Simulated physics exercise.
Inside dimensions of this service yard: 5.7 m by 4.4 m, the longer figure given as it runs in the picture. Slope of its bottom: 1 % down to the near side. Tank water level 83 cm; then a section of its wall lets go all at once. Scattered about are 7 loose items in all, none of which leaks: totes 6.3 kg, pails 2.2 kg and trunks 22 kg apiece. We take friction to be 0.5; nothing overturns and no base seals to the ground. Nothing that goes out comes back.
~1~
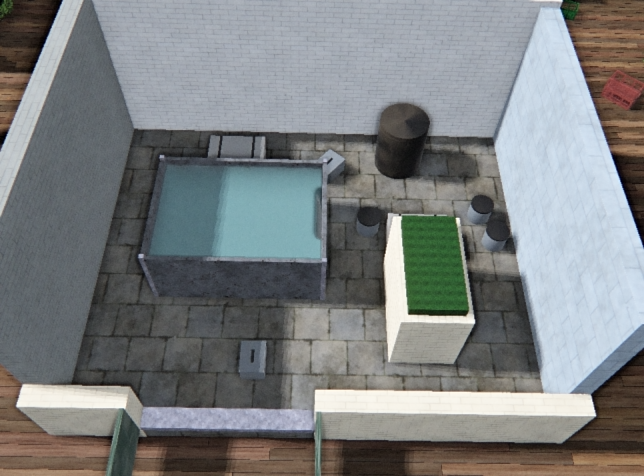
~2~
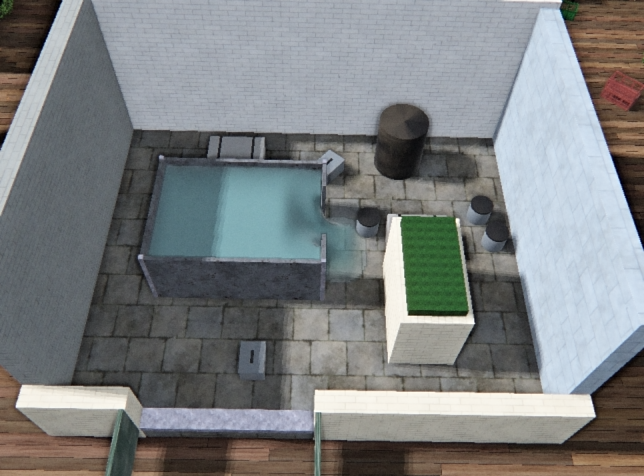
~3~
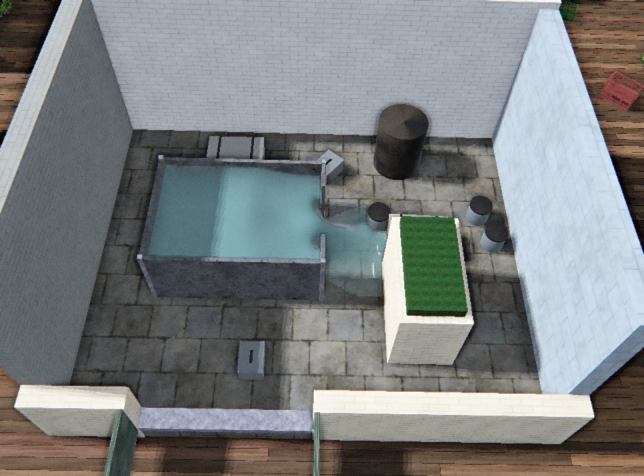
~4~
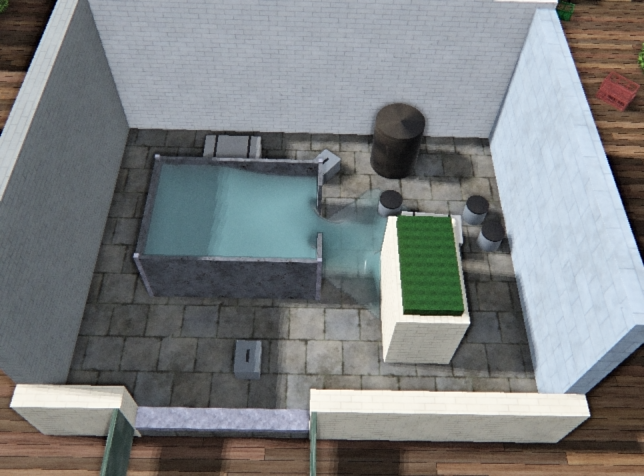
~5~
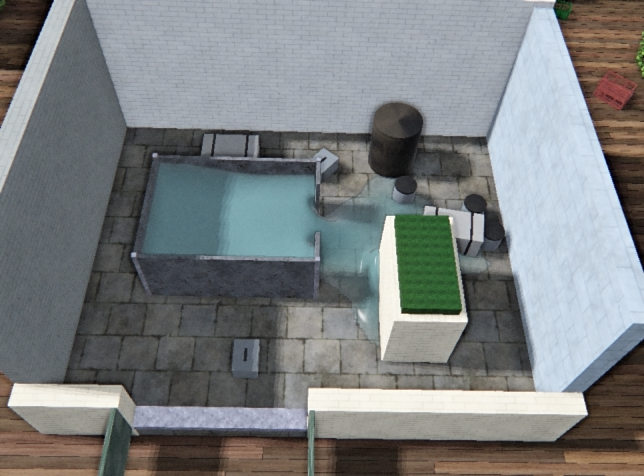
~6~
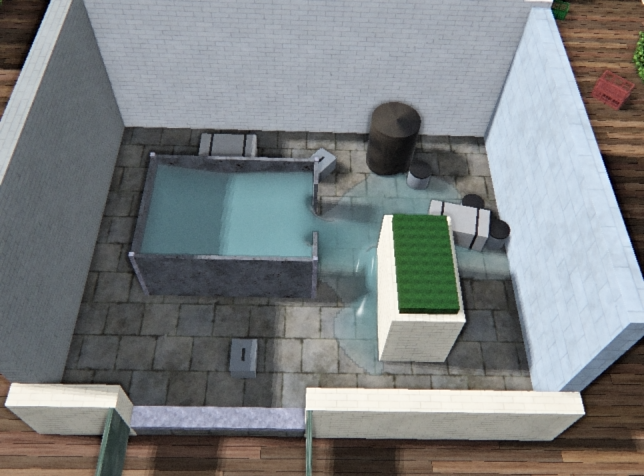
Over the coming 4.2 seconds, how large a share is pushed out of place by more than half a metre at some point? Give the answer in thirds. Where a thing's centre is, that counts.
Two thirds or more.
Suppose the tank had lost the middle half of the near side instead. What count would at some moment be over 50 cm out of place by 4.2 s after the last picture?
1.
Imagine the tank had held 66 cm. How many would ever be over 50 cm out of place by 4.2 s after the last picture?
Then the count would be 4.
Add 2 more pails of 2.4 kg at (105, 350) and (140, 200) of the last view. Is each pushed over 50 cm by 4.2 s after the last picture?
Result in order: Not exceeded; not exceeded.
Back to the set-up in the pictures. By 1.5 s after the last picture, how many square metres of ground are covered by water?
Some 14 m2 of it.
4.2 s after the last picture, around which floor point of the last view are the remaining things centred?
Averaged position, last view: Near pixel (357, 198).
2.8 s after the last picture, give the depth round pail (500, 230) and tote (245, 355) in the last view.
I'd estimate 21 cm for the first and 3 cm for the second.
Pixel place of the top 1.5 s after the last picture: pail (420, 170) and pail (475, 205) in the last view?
First one near (419, 127), second near (478, 112).
Then, 0.4 s after the last picture 2 of 7 are over 50 cm from their spots; 3 afloat.
Then, 1.5 s after the last picture 4 of 7 are over 50 cm from their spots; 4 afloat.
Then, 2.8 s after the last picture 5 of 7 are over 50 cm from their spots; 4 afloat.
Then, 4.2 s after the last picture 4 of 7 are over 50 cm from their spots, and 5 have been at some point; 4 afloat.
